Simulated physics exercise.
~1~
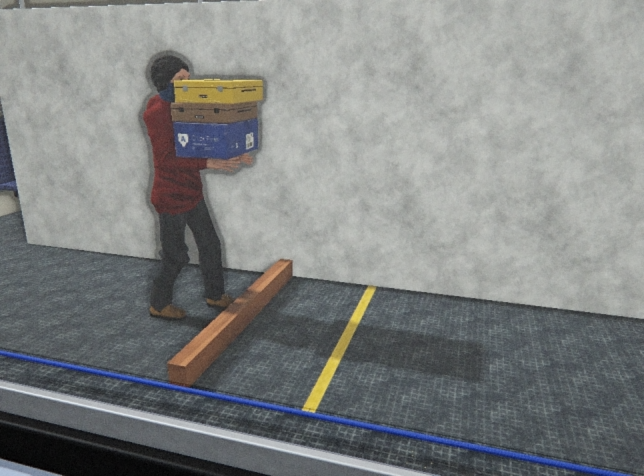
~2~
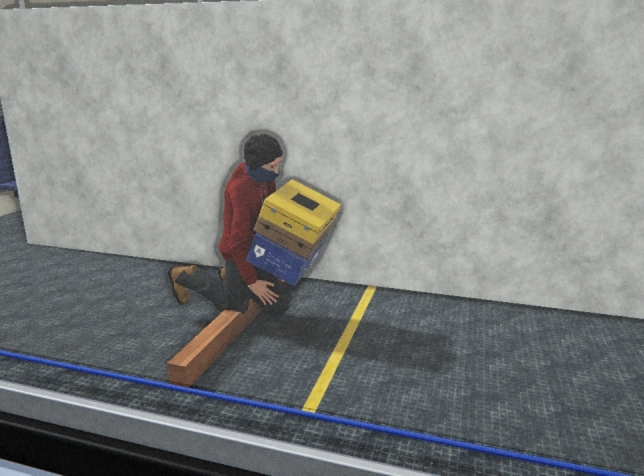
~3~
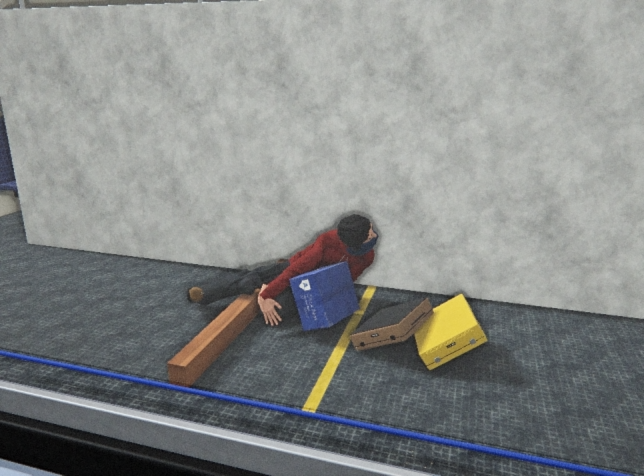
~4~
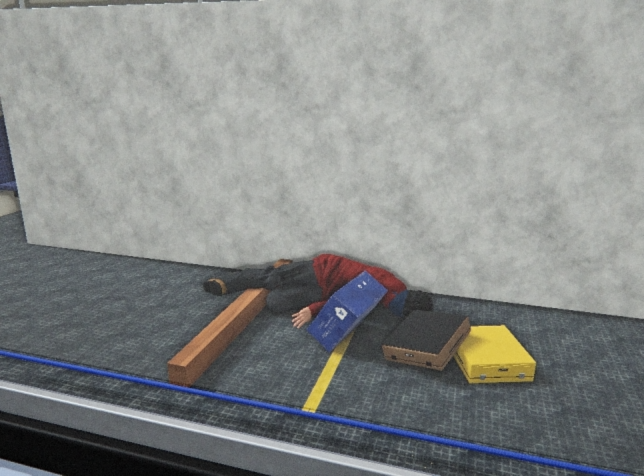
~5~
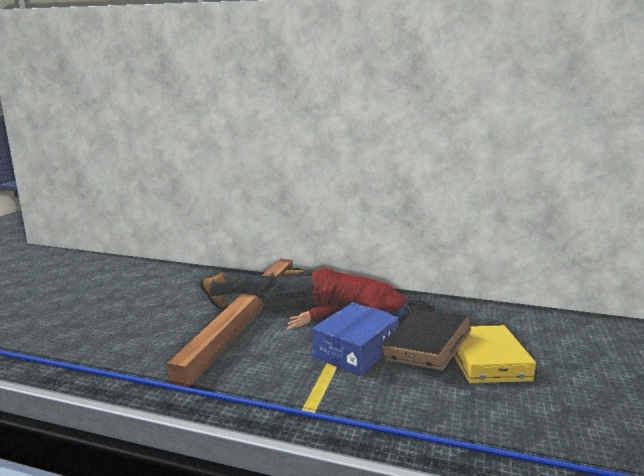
On a dark textured floor in front of a pale mottled wall, a person in a red top, dark trousers and dark headwear carries a stack of yellow, brown and blue boxes toward a low wooden rail. The person pitches forward to the right and drops low over the rail, the stack tilting. The body stretches out limply as the boxes separate, the yellow and brown ones tumbling ahead across the yellow line. The person slumps face down while the blue box tips over beside them. Finally, all three boxes and the person's head rest beyond the line.
